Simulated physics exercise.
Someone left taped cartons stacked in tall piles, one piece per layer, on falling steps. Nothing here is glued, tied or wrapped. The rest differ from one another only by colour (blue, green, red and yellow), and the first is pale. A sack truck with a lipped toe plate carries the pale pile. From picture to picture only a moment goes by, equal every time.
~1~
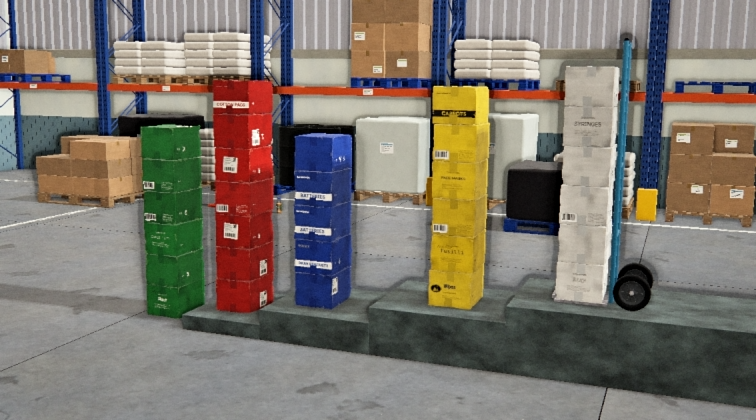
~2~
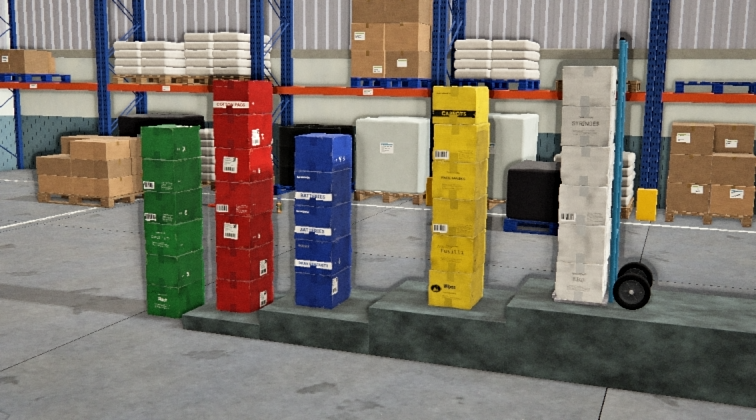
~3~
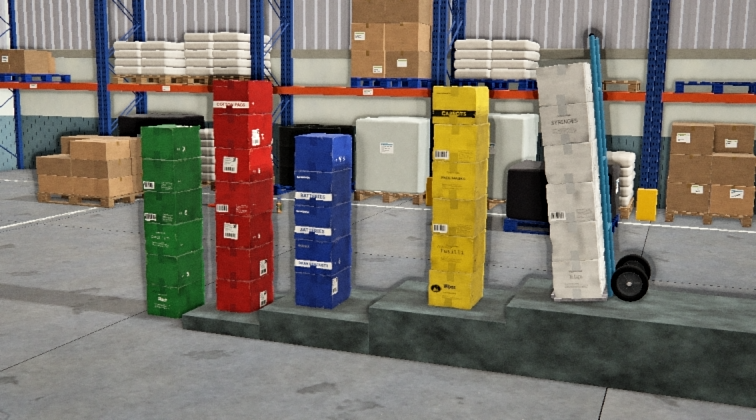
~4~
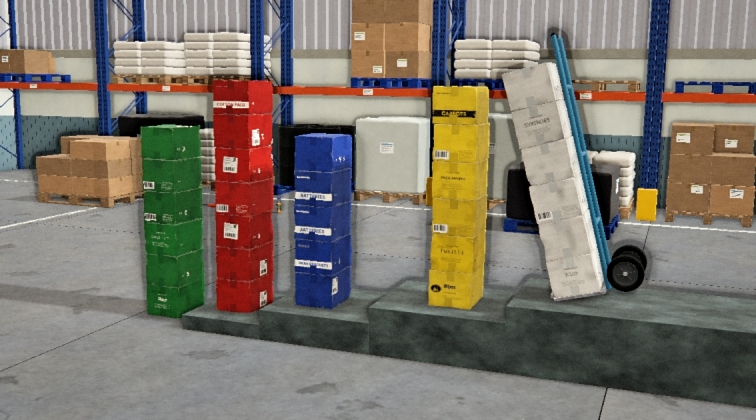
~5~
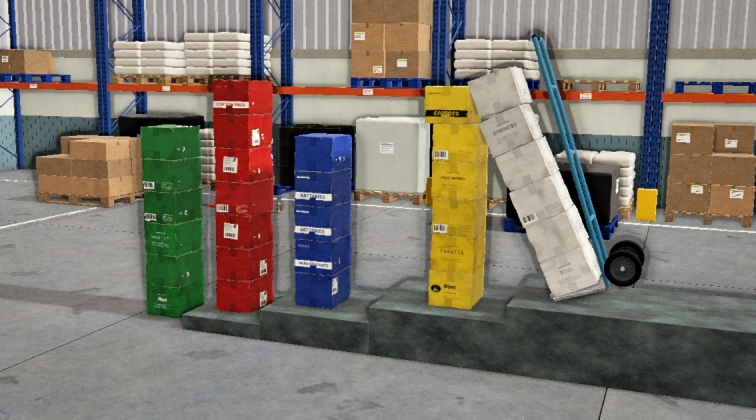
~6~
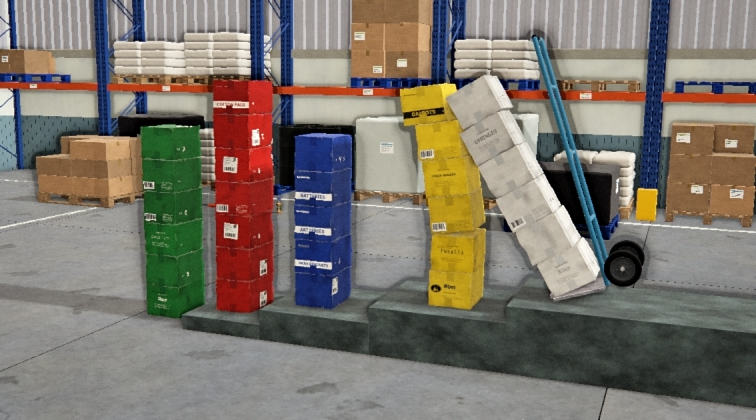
In a warehouse, a blue hand truck tilted left with a tall stack of white boxes, which leaned into the yellow stack beside it and pushed its upper boxes to the left.
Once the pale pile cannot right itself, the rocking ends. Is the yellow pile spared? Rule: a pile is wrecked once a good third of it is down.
No, it is wrecked.
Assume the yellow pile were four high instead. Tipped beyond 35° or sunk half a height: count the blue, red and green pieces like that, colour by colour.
The counts are blue 5, red 7 and green 5.
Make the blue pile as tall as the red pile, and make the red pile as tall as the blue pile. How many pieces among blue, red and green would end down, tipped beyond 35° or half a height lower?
Counts by colour: Blue 5; red 3; green 6.
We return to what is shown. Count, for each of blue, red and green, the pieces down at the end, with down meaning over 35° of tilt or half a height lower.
Count per pile - blue: 4; red: 7; green: 5.
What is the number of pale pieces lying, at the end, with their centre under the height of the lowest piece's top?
Pale pieces: 3.
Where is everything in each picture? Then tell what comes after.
In the first frame (places mark the middle of the side facing us), truck frame (623, 95) level; top yellow carton (454, 106); top blue carton (313, 154); the rest undisturbed.
The second frame shows truck frame (620, 94) rocked barely; top yellow carton (454, 106).
The third frame shows truck frame (595, 89) rocked a little, top of the pale pile leaning a little; top yellow carton (454, 106); the rest undisturbed.
The fourth frame shows truck frame (565, 87) rocked clearly, top of the pale pile leaning clearly; top yellow carton (454, 106); the rest undisturbed.
The fifth frame shows truck frame (549, 87) rocked clearly, top of the pale pile leaning clearly; top yellow carton (446, 105) shifted a little; one has shifted.
The sixth frame shows truck frame (549, 87) rocked clearly, top of the pale pile leaning well over; top yellow carton (422, 105) leaning a little; top red carton (231, 97); 4 disturbed, none down.
Soon after the last picture, 6 of the pale pile down; 4 of the 6 yellow cartons down (4 of 24 in all colours); top yellow carton leaning a little, about its own height lower; top blue carton shifted half its height.
A little later, 6 of the pale pile down; 4 of the 6 yellow cartons down (8 of 24 in all colours); top yellow carton leaning steeply, some three heights lower; top blue carton leaning clearly, half its height lower.
Later still, 6 of the pale pile down; 4 of the 6 yellow cartons down (20 of 24 in all colours); top yellow carton on its side; top green carton on its side.
At rest, 6 of the pale pile down; 4 of the 6 yellow cartons down (20 of 24 in all colours); top yellow carton on its side; top green carton upside down. As the last picture would show them, middles, top yellow carton near (297, 238).
